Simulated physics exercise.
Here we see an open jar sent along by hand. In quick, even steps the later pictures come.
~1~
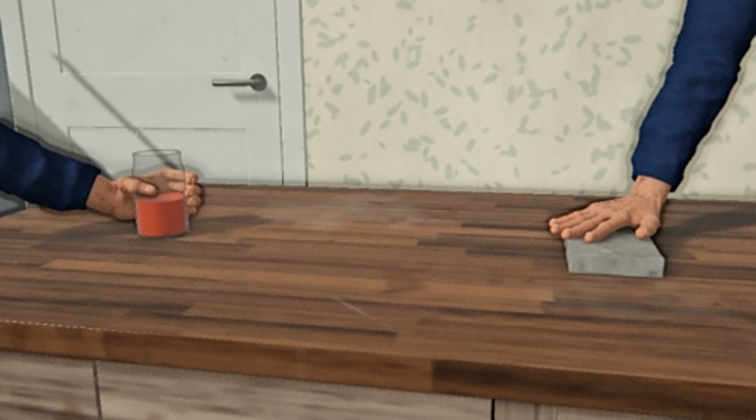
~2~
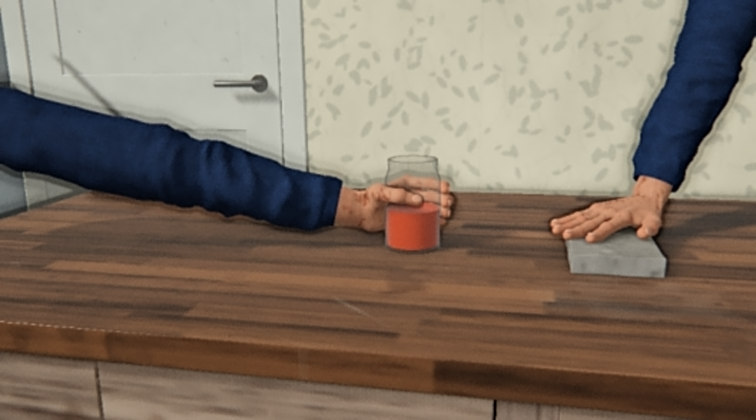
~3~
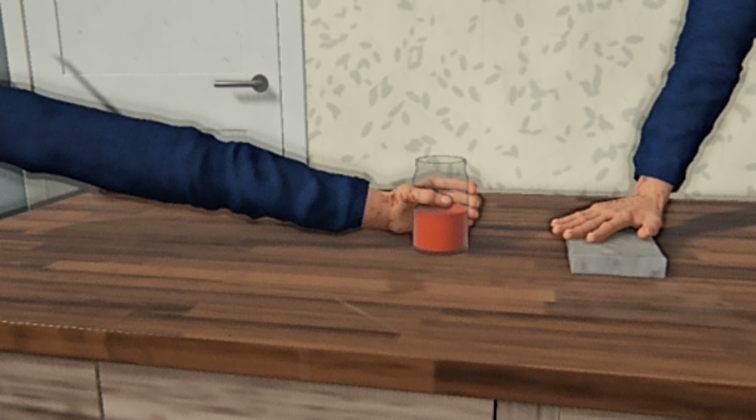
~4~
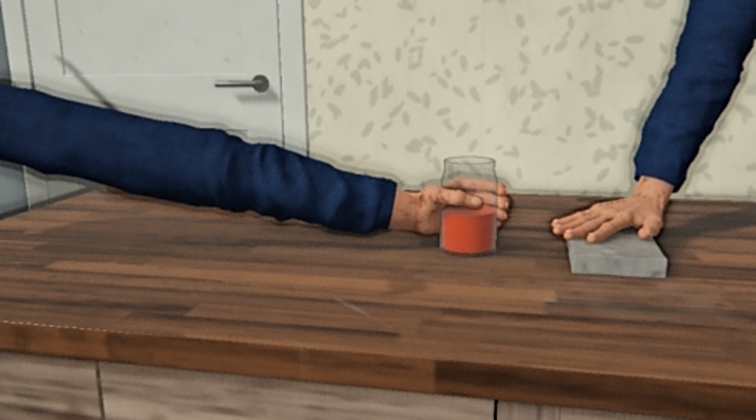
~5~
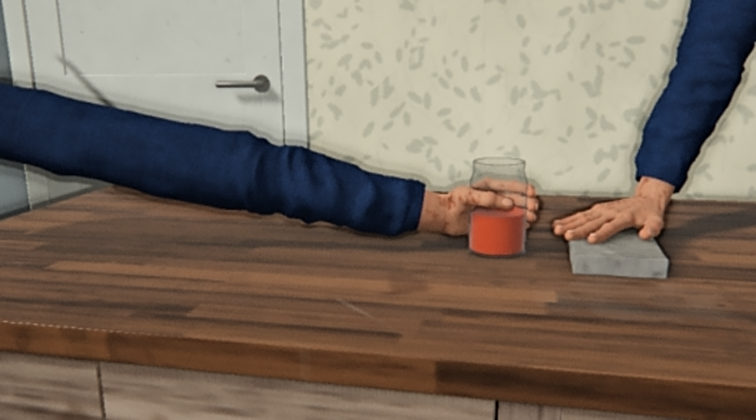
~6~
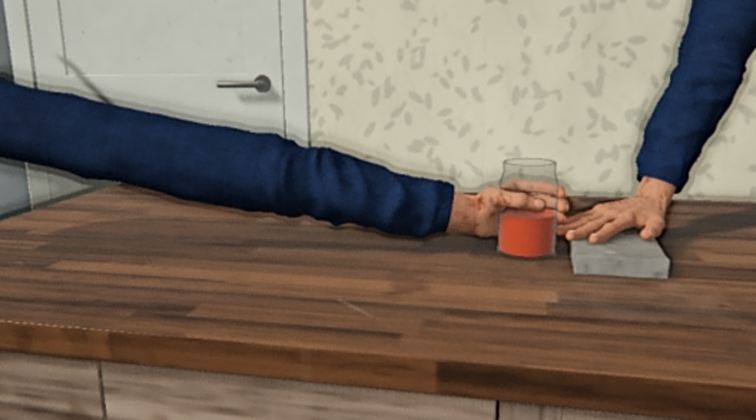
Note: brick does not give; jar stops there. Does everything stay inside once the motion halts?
Yes, it never brims over.
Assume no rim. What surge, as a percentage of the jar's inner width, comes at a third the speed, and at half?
You'd see close to 15 per cent, and after that close to 25 per cent.
Soon after, the jar meets the brick.
Later, the tomato juice surges up the wall; the wave climbs under half way to the rim.
In the end, the jar stands at the brick; nothing has left it.
